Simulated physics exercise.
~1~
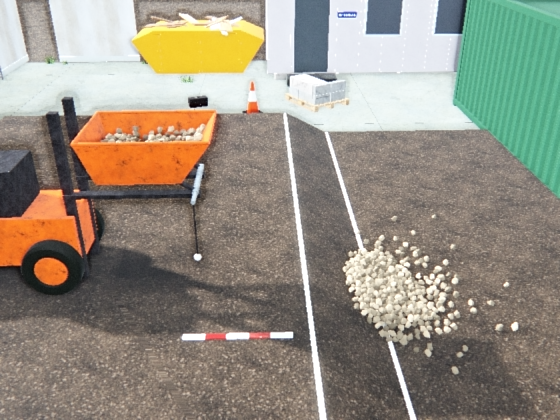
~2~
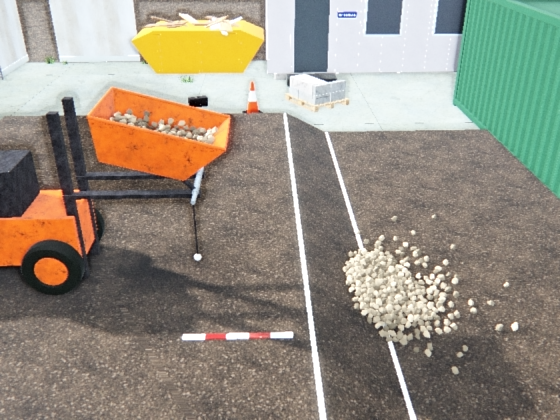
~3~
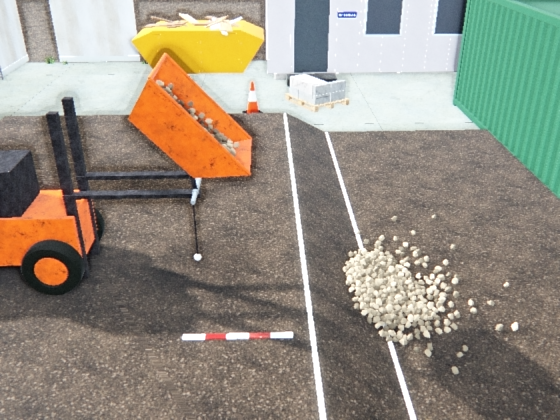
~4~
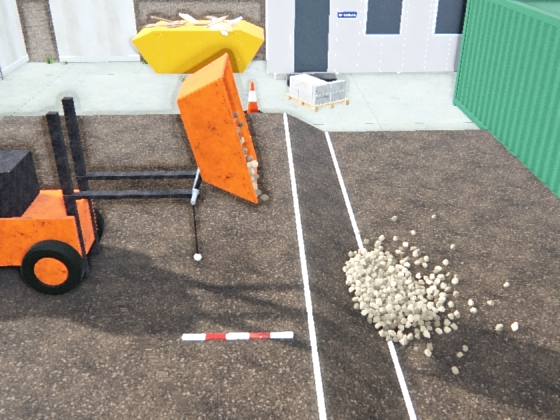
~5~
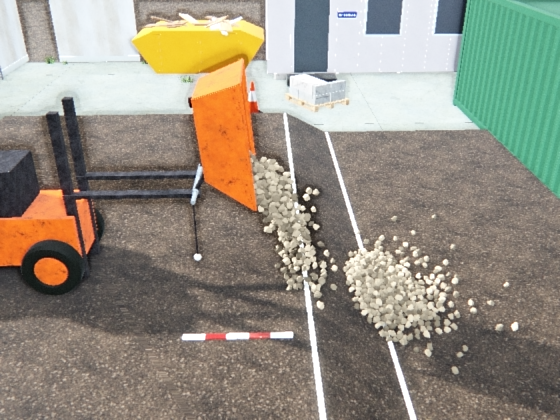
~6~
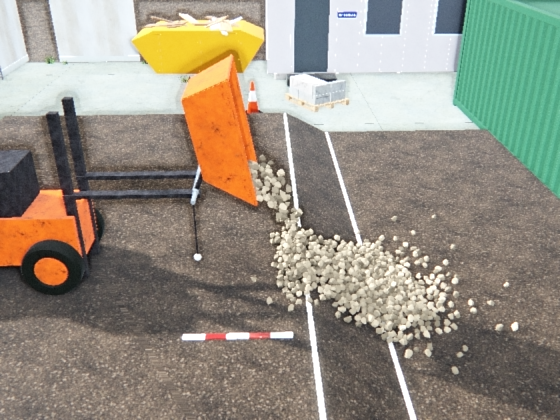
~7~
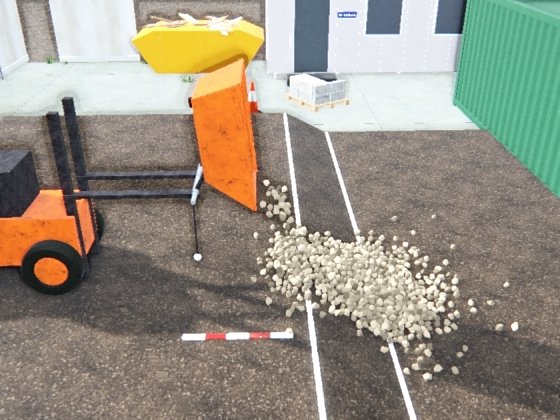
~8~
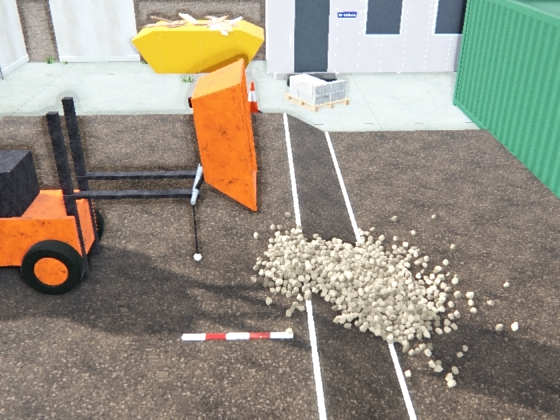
In a paved yard, an orange skip on a forklift tips steeply forward to the right, pouring pale stones beside an earlier heap; it jerks back and forward, shedding the last ones, and ends still and tilted, the stones merged in one long spread across the white lines.
